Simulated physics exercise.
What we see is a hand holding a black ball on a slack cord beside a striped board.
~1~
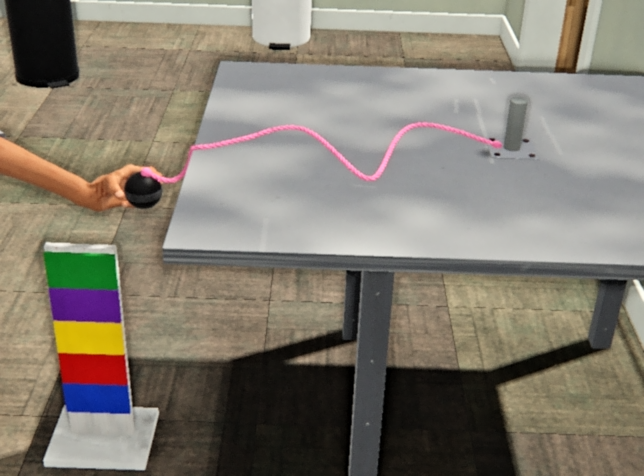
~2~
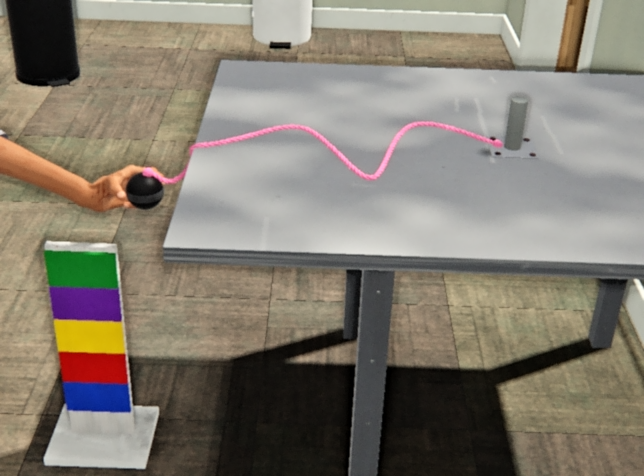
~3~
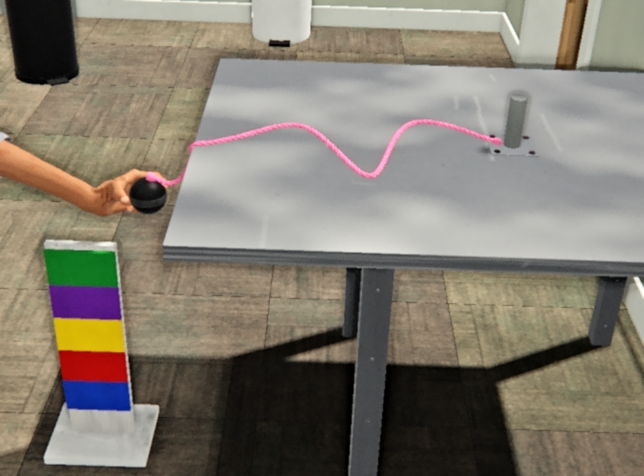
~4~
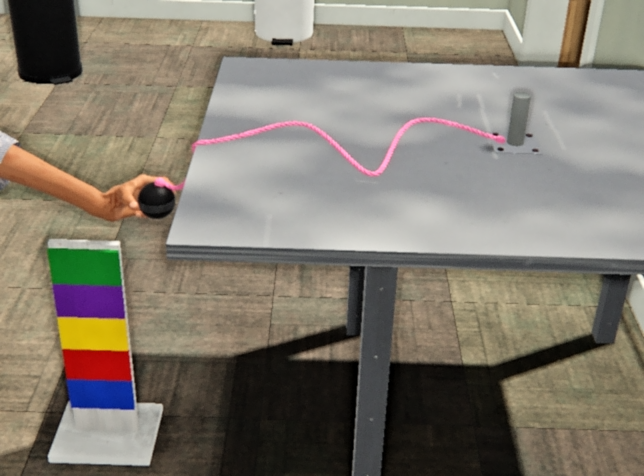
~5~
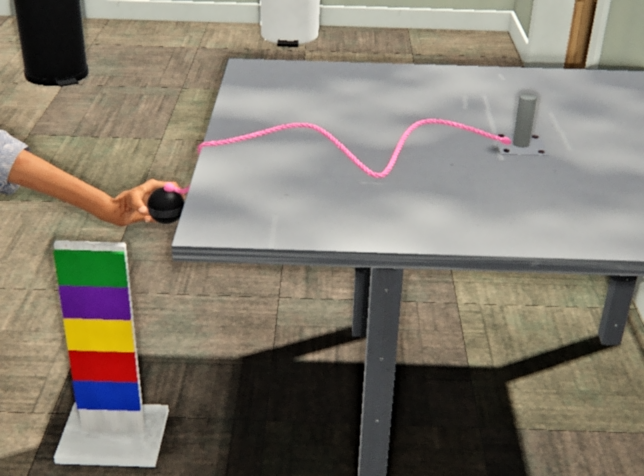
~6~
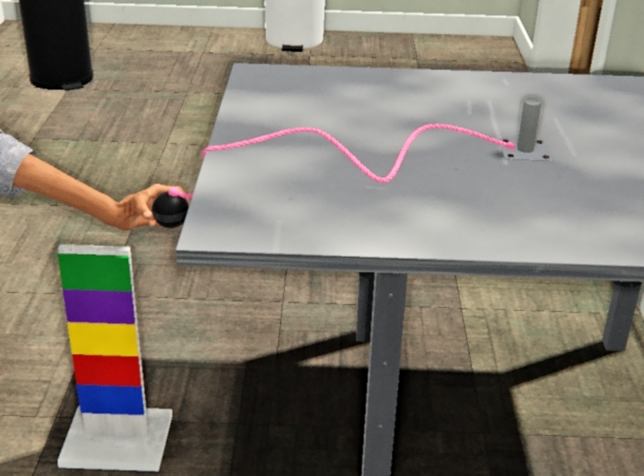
A hand holding a black ball on a slack pink cord shifts slightly right and down.
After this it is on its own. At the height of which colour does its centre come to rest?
Its centre hangs level with the red band.
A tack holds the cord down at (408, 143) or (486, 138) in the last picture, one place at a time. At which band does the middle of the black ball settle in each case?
One after the other, yellow; red.
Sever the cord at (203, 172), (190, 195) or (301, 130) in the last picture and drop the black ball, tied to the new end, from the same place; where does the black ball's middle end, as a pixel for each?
The places are (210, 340), (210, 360) and (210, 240).
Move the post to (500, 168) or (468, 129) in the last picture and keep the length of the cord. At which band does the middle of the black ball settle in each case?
It would be blue; blue.
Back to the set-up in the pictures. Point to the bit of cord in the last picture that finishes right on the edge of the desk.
At (345, 151), roughly.
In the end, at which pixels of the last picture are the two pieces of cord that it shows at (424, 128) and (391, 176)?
About (411, 150), and the other about (292, 151).
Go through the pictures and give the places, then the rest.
In the first picture, black ball (144, 191); green (81, 273); purple (85, 307); yellow (89, 339); red (93, 370); blue (97, 400).
In the second picture, black ball (145, 191); cord through (458, 131) (395, 142) (360, 174) (314, 133) (231, 141).
In the third picture, black ball (148, 195).
In the fourth picture, black ball (157, 201); cord through (461, 127) (397, 138) (363, 171) (316, 130) (233, 138).
In the fifth picture, black ball (166, 206).
In the sixth picture, black ball (170, 210); cord through (471, 133) (407, 145) (373, 177) (326, 136) (244, 144).
Soon after, ball near (184, 309); level with purple.
Then, ball near (221, 370); level with red.
Further on, ball near (212, 371); level with red.
At rest, ball near (217, 371); level with red. Its middle rests at the red band.
